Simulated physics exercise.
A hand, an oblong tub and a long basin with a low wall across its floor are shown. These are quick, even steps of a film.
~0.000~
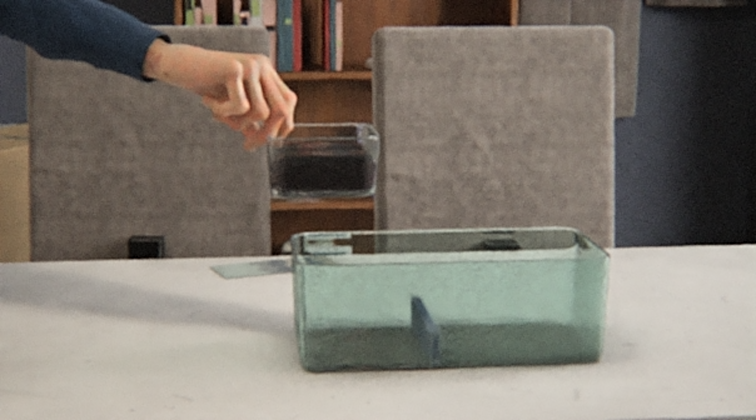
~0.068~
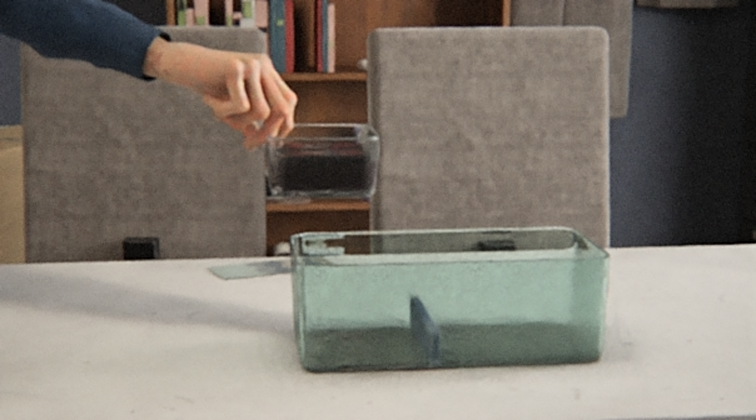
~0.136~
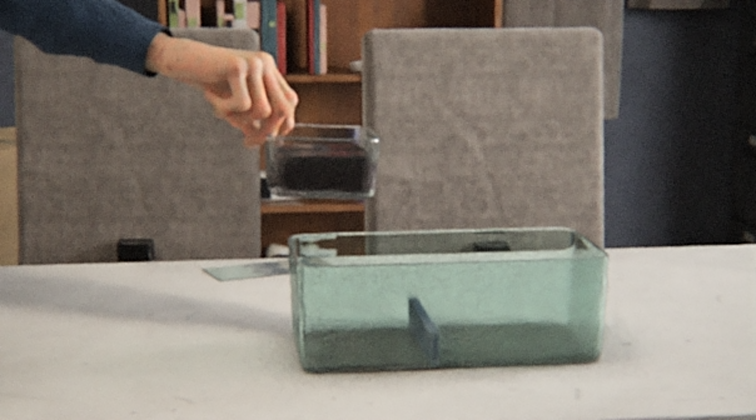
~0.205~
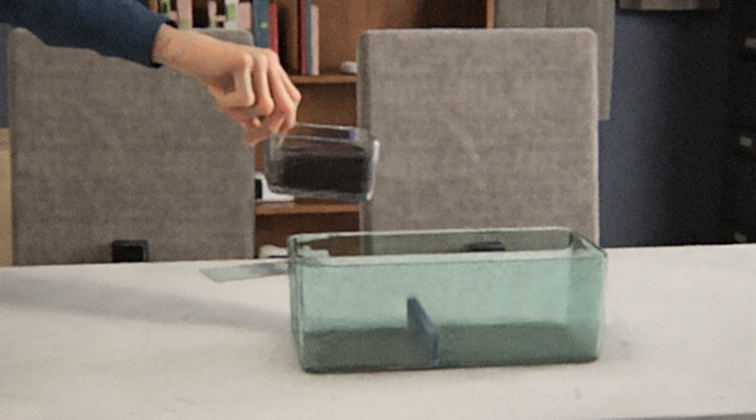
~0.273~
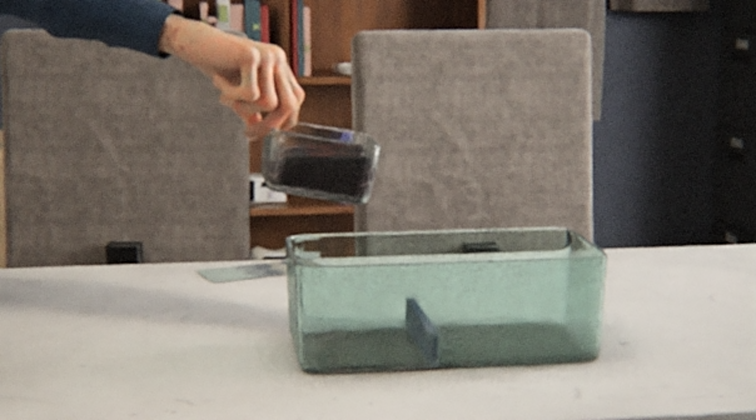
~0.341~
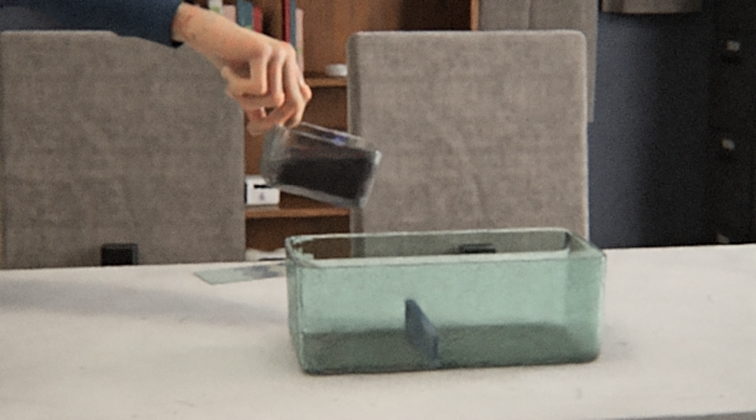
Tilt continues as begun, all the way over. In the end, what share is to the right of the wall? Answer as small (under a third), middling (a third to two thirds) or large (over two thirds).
Middling, between a third and two thirds.
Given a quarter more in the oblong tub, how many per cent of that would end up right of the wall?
It should come out close to 65 per cent.
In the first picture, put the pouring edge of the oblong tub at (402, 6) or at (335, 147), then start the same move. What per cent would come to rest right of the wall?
Close to 85 in a hundred, then close to 5 in a hundred.
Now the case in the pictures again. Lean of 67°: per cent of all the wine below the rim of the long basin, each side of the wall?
About 10 % left and about 10 % right.
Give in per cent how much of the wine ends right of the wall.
Close to 50 per cent.
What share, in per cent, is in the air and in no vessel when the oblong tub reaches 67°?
30 per cent.
A moment on, the oblong tub is tipped part way and 49 per cent is still to pour, 9 is left of the wall and 12 right of it.
Next, the oblong tub is tipped on its side and 10 per cent is still to pour, 36 is left of the wall and 48 right of it.
Then the oblong tub is tipped right over and 0 per cent is still to pour, 50 is left of the wall and 50 right of it.
Later the oblong tub is tipped right over and 0 per cent is still to pour, 50 is left of the wall and 50 right of it.
Finally, 50 per cent lies left of the wall, 50 right of it and 0 outside.
